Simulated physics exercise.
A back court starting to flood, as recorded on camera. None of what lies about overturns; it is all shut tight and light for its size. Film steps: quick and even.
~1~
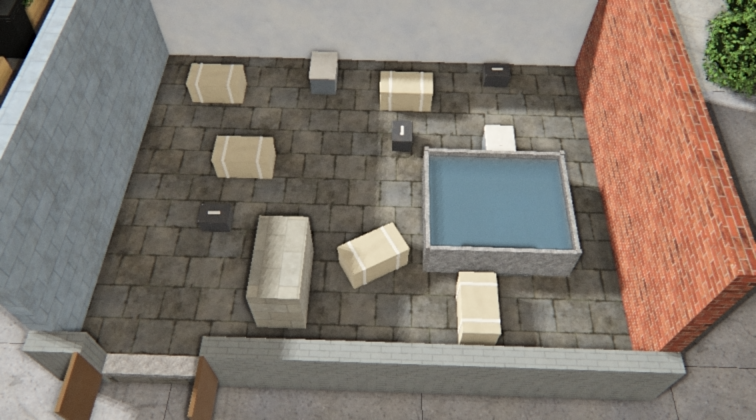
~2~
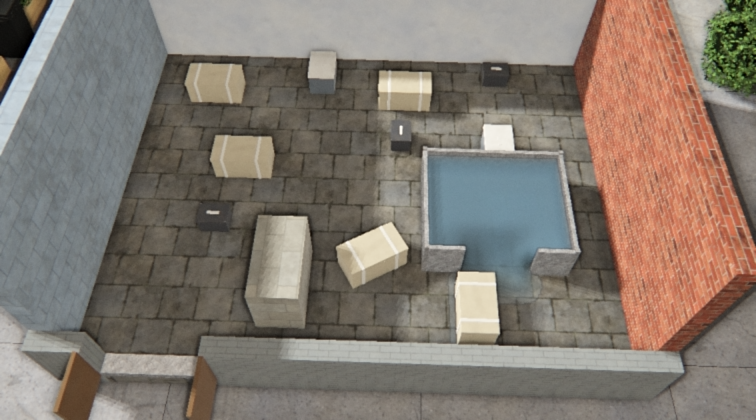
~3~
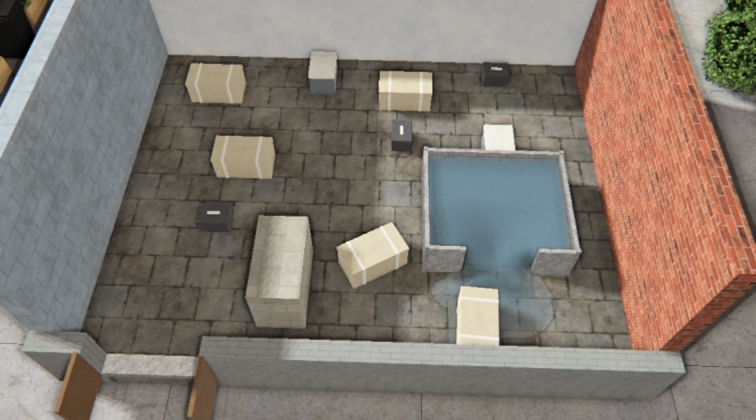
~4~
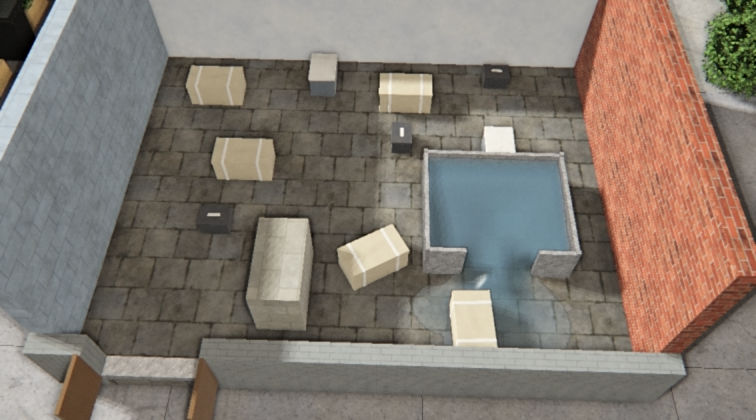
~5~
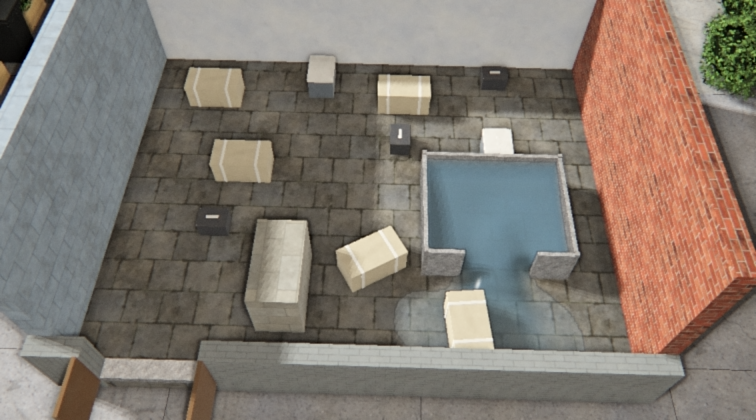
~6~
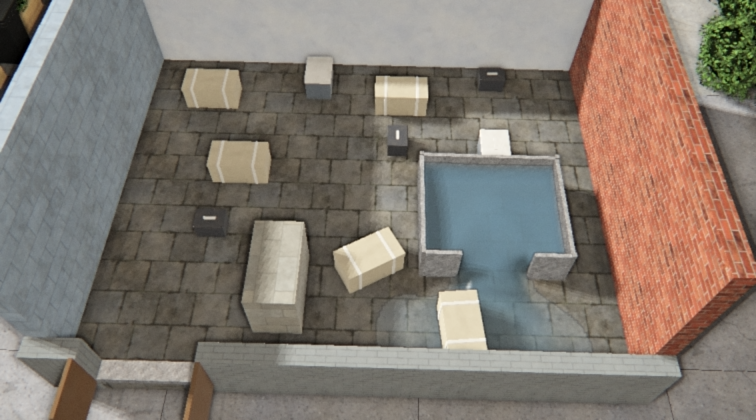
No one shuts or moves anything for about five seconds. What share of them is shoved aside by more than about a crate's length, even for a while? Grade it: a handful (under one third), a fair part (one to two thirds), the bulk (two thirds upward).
A handful.
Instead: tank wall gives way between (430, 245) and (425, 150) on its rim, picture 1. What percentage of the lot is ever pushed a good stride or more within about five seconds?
Close to 50 in a hundred.
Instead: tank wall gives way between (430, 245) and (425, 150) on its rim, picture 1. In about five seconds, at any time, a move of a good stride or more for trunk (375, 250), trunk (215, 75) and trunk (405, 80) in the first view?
In that order: Moved that far, shifted that much, no.
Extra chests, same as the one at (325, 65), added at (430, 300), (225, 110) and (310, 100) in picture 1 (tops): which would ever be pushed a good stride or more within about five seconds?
As listed: Moved that far, not that far, no.
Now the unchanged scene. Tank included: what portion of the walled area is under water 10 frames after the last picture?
Close to 30 per cent, tank included.
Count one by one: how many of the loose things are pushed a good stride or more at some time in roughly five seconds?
Result - 2.
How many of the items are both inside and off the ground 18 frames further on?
The tally stands at 1.
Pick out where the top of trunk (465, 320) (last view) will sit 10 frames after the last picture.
I'd expect it around (352, 279).
A moment on, 1 of 10 are well off their spots; 0 afloat.
Next, 1 of 10 are well off their spots; 0 afloat.
Later, 2 of 10 are well off their spots; 1 afloat.
In the end, 2 of 10 are well off their spots, and 2 have been at some point; 2 afloat.
